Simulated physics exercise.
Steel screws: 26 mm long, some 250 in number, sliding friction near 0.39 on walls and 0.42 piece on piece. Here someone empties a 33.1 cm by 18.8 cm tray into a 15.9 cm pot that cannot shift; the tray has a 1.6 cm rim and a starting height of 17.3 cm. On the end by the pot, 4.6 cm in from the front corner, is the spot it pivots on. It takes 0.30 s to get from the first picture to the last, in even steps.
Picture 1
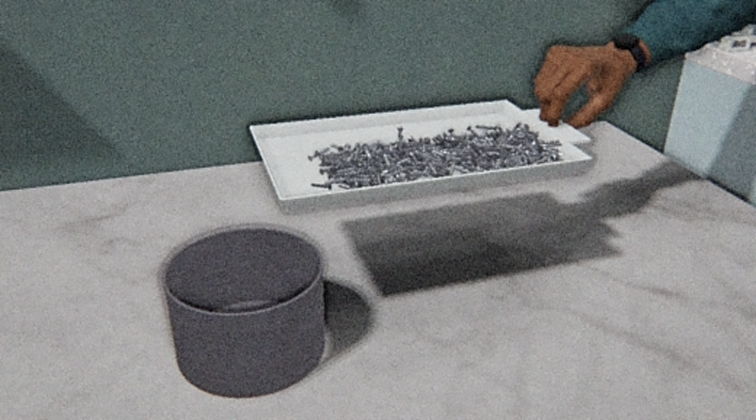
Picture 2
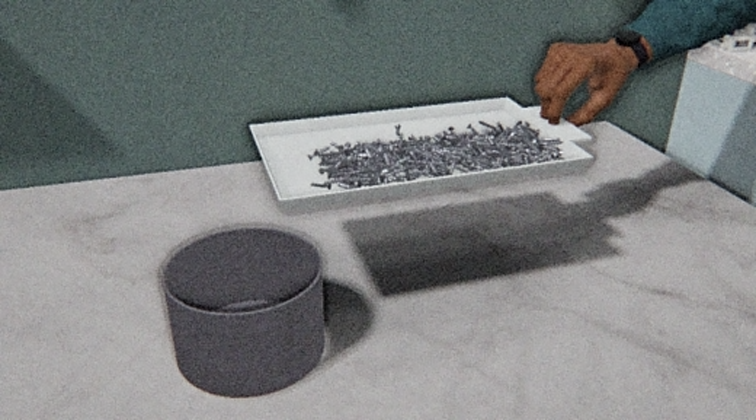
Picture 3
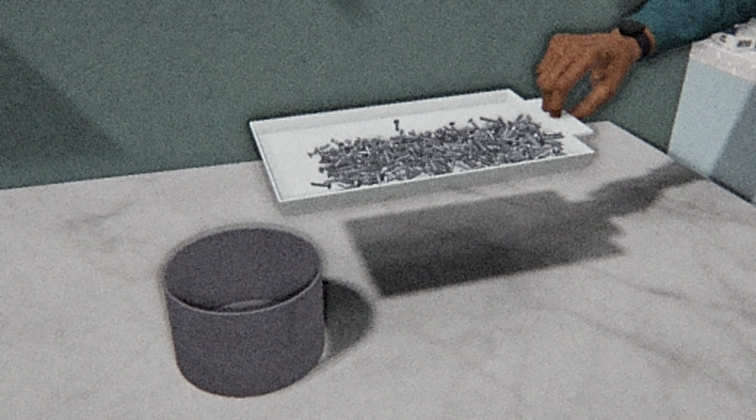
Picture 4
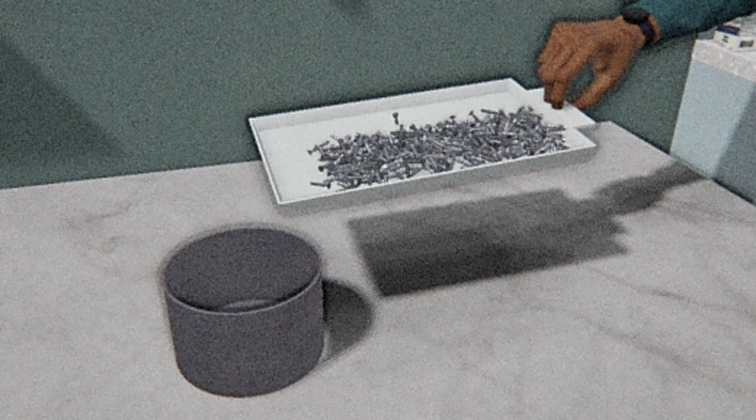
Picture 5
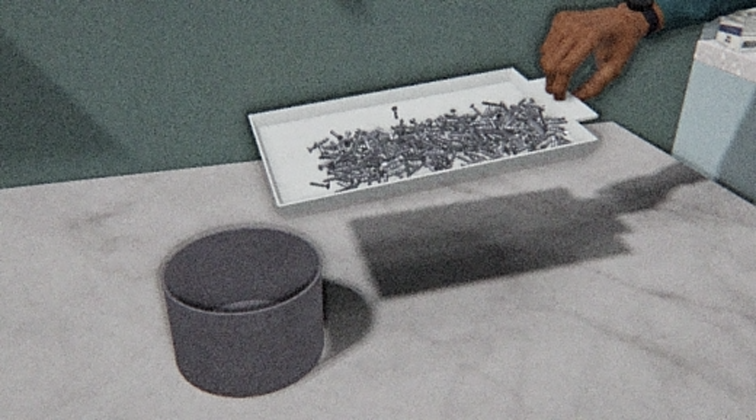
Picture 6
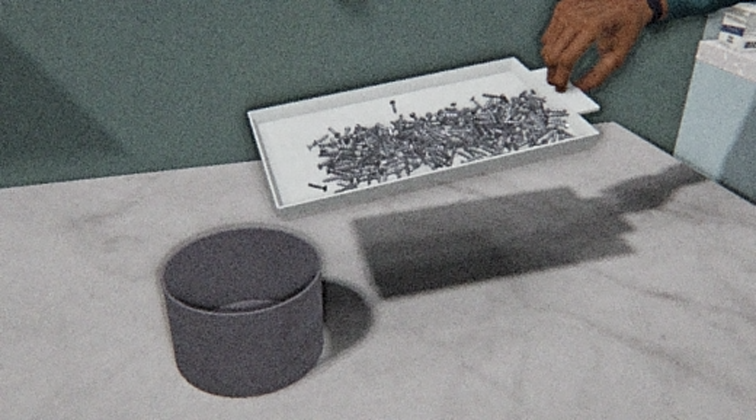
A shallow white tray strewn with grey steel screws sits above a pale, veined marble surface against a dull green wall, seen from slightly above by a still camera. A dark grey round pot stands at the lower left, the tray's shadow lies to its right, and a pale block is at the right edge. A hand with a dark wristband and teal sleeve slowly raises the tray's right end, tilting it slightly down leftward.
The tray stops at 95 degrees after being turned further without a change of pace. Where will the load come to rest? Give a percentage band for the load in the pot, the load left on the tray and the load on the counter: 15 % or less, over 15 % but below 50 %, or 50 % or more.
Pot: 50 % or more; tray: Up to 15 %; counter: In between.
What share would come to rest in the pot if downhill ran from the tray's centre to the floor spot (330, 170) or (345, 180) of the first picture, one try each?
80 and 100 %.
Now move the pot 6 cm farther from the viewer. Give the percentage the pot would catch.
Then about 10 per cent.
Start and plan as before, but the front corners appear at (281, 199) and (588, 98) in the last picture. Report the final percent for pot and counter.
The pot gets 80 and the counter 20.
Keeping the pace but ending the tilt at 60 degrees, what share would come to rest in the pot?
That would give about 65 per cent.
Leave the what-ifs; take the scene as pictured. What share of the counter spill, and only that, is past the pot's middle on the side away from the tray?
Estimate: Roughly 10 per cent of the pieces.
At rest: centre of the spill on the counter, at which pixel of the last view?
It comes to rest with its centre close to (336, 385).
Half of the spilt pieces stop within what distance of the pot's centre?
Distance: Roughly 12 cm.
Then, 0.91 s after the last picture, tilt 50 degrees; the tray holds 100 %, the pot 0 %.
Then, 1.52 s after the last picture, tilt 76 degrees; the tray holds 5 %, the pot 60 %.
Then, 2.17 s after the last picture, tilt 95 degrees; the tray holds 0 %, the pot 65 %.
In the end, pot 65 %, tray 0 %, counter 35 %.
